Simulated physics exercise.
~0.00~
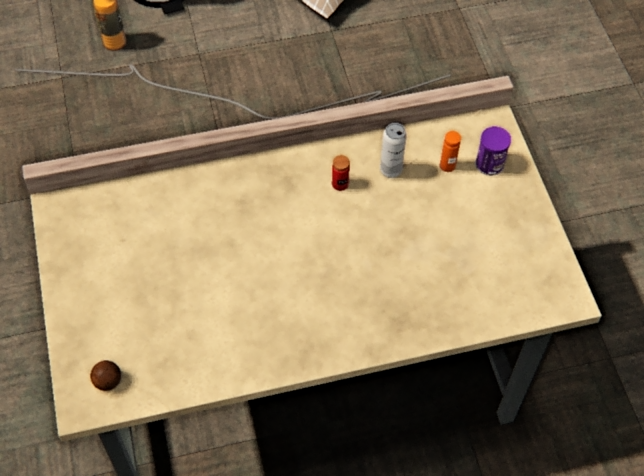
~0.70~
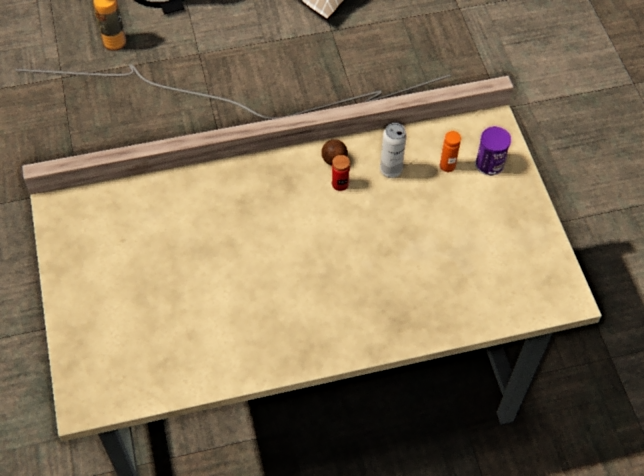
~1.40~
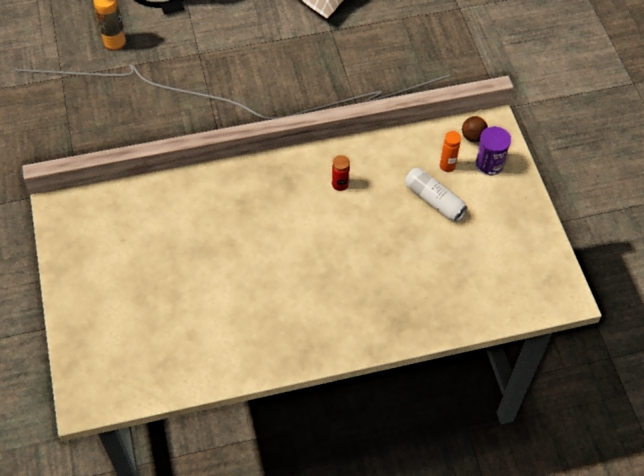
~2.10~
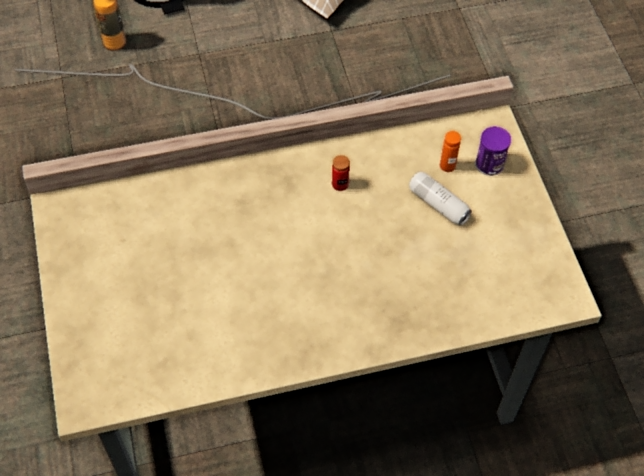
A brown ball sits near the left front corner of a pale tabletop, seen from above at an angle, with a rail along the far edge and a gray tiled floor below. Toward the far right stand a small red shaker, a white can, an orange shaker and a purple tin. The ball travels up and to the right, passing behind the red shaker near the rail. It continues right to behind the purple tin, and the white can is now toppled, lying nearer the front. Finally the ball is out of sight, the can lies on its side slightly farther right, and the other three still stand in place.
